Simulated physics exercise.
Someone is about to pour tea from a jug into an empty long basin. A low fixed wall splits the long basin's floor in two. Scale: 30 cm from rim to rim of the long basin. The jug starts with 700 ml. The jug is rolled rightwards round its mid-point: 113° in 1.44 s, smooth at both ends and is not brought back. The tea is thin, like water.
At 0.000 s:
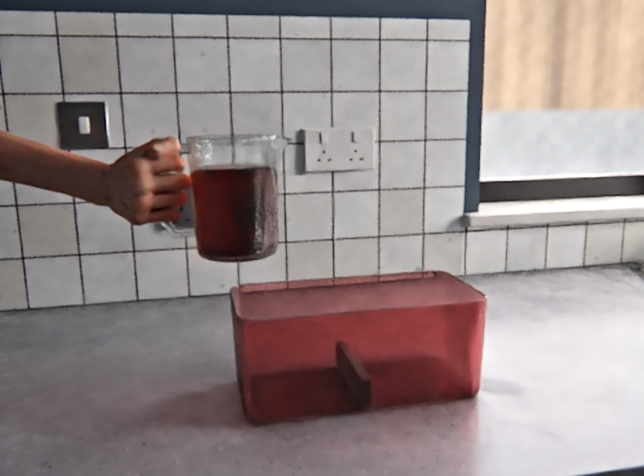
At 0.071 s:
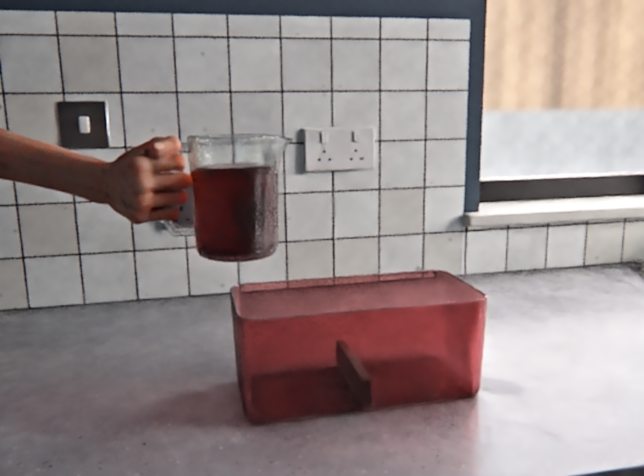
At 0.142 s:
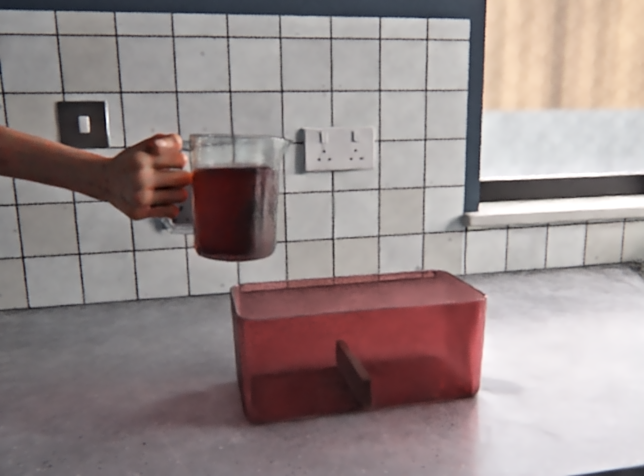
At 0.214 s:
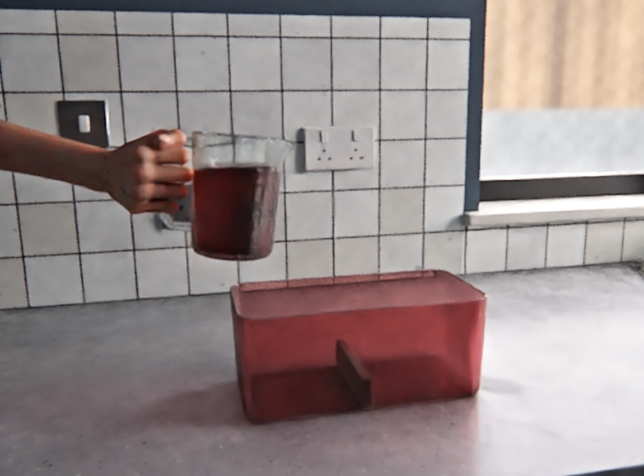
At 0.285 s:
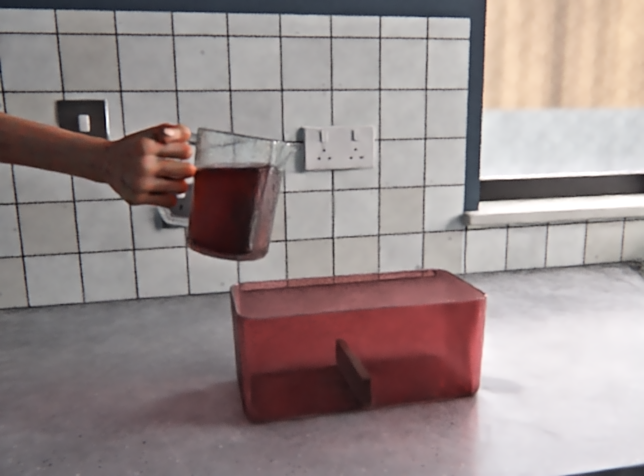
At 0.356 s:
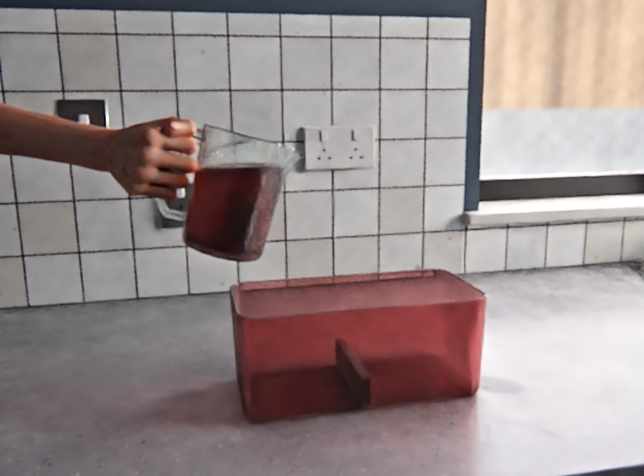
A grey kitchen worktop is seen from the front and slightly above, with white square tiles, a switch and a double socket behind it and a window at the right. A hand reaching in from the left grips a clear jug of dark reddish-brown tea above a long, translucent red basin with a low wall inside. The jug, almost still at first, tilts gradually and slightly rightwards, while the basin and camera stay still.
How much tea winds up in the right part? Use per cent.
The far part has some 58 per cent.
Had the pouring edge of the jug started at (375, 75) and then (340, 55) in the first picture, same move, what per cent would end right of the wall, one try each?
In turn about 60 and 80 per cent.
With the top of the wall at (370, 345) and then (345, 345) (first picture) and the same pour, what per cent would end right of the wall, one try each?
First 10, then 60 per cent.
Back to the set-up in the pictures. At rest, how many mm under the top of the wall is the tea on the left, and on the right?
Left about 22 mm, right about 16 mm.
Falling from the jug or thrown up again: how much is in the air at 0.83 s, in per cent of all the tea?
Some 10 per cent.
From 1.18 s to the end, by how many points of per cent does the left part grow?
Near 30 in a hundred.
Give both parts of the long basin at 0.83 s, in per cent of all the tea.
Some 0 per cent left and 3 right.
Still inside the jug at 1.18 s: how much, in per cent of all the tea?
Near 26 in a hundred.
By 0.83 s the tilt is 70° and 86 per cent is still to pour, 0 is left of the wall and 3 right of it.
By 1.18 s the tilt is 104° and 26 per cent is still to pour, 12 is left of the wall and 47 right of it.
By 1.54 s the tilt is 113° and 0 per cent is still to pour, 39 is left of the wall and 59 right of it.
By 1.94 s the tilt is 113° and 0 per cent is still to pour, 41 is left of the wall and 58 right of it.
At rest 41 per cent lies left of the wall, 58 right of it and 1 outside.
